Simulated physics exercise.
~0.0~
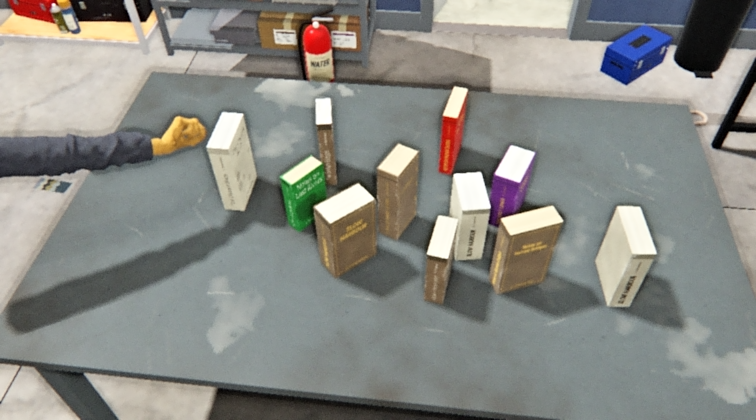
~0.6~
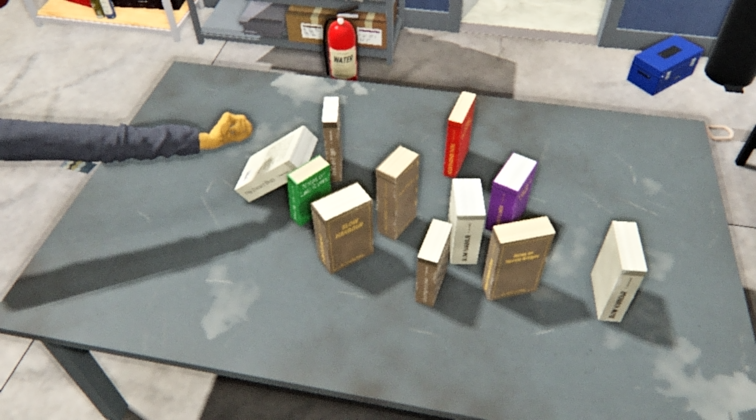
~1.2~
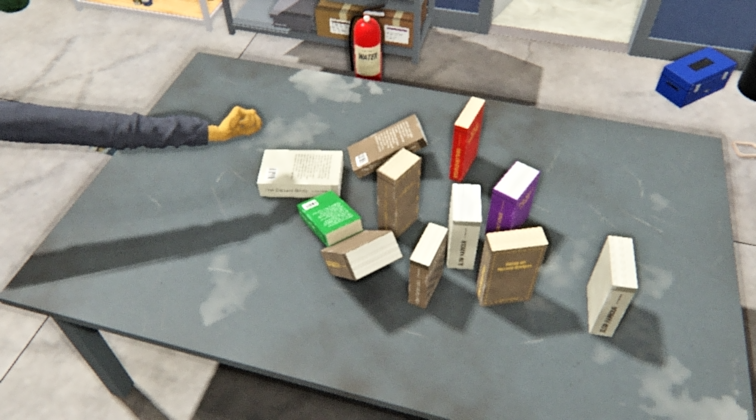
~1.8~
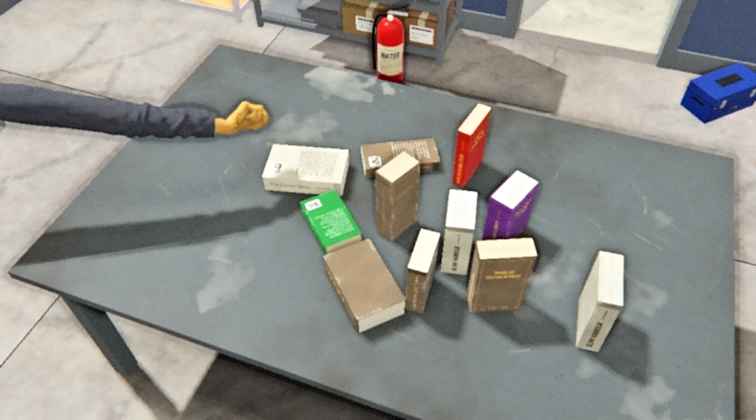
A hand tips the white book, toppling three others, while the red book stays upright.
